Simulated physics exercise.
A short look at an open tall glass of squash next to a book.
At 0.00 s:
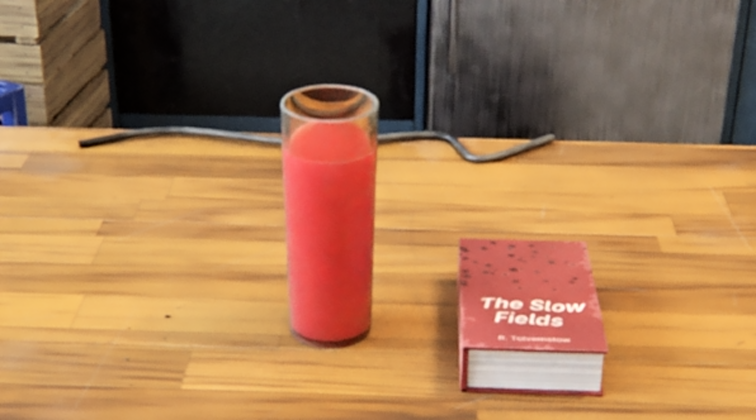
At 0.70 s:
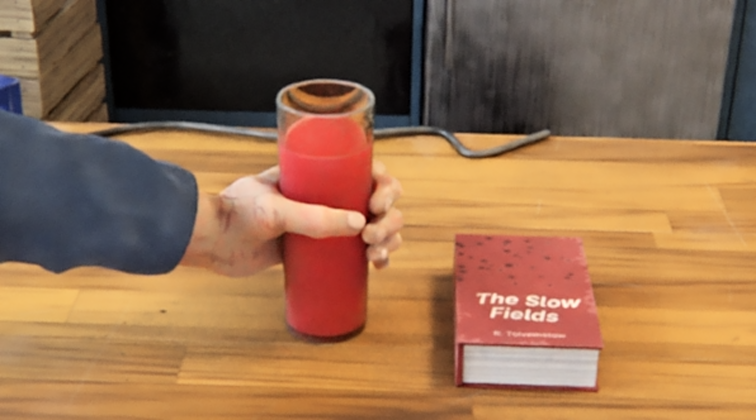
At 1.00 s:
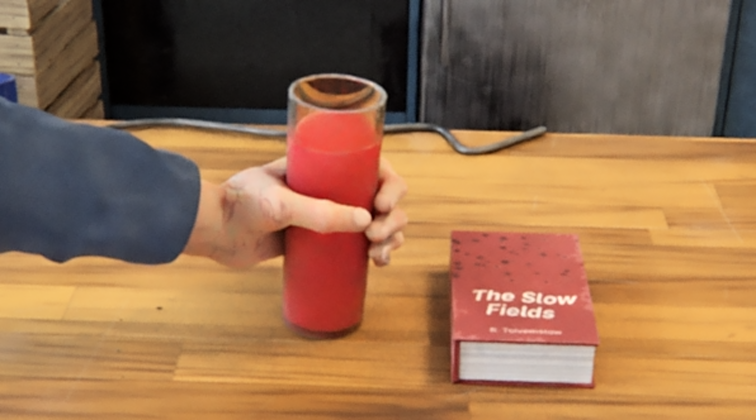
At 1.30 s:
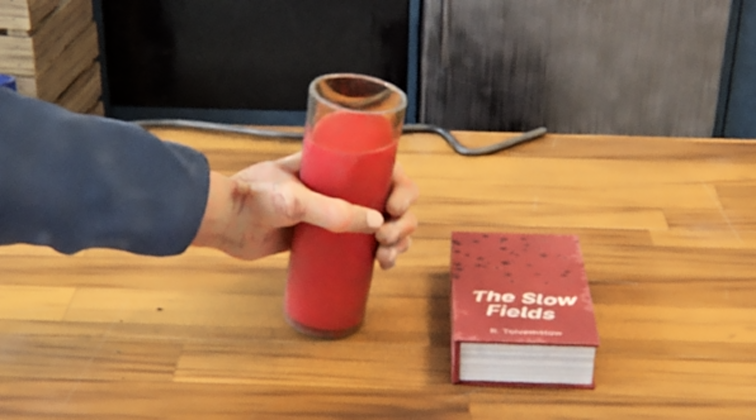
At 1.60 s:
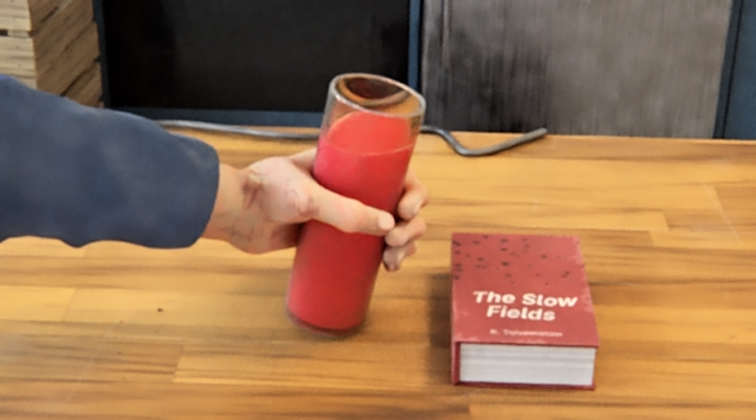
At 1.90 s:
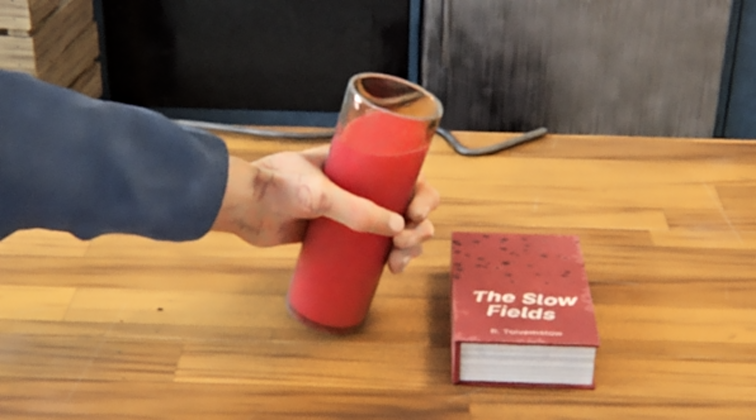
On a wooden tabletop, a tall glass filled about three quarters with something red stands left of a thick red book, a dark cable behind. A hand reaches in from the left, grips the glass and tilts it rightward towards the book.
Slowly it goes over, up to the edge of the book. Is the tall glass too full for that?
It loses some.
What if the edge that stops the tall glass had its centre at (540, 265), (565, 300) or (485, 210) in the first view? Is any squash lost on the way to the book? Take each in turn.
One after the other: Leaks, leaks, copes.
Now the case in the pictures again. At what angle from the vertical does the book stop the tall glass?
Roughly 60°.
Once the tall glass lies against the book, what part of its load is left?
Some 90 per cent.
After 2.5 s, the tall glass leans by about 35°; nothing has left it.
After 3.1 s, the tall glass leans by about 55°; some has gone over its rim; nearly all of the squash is inside.
After 4.5 s, the tall glass leans by about 60°, against the book; some has gone over its rim; nearly all of the squash is inside.
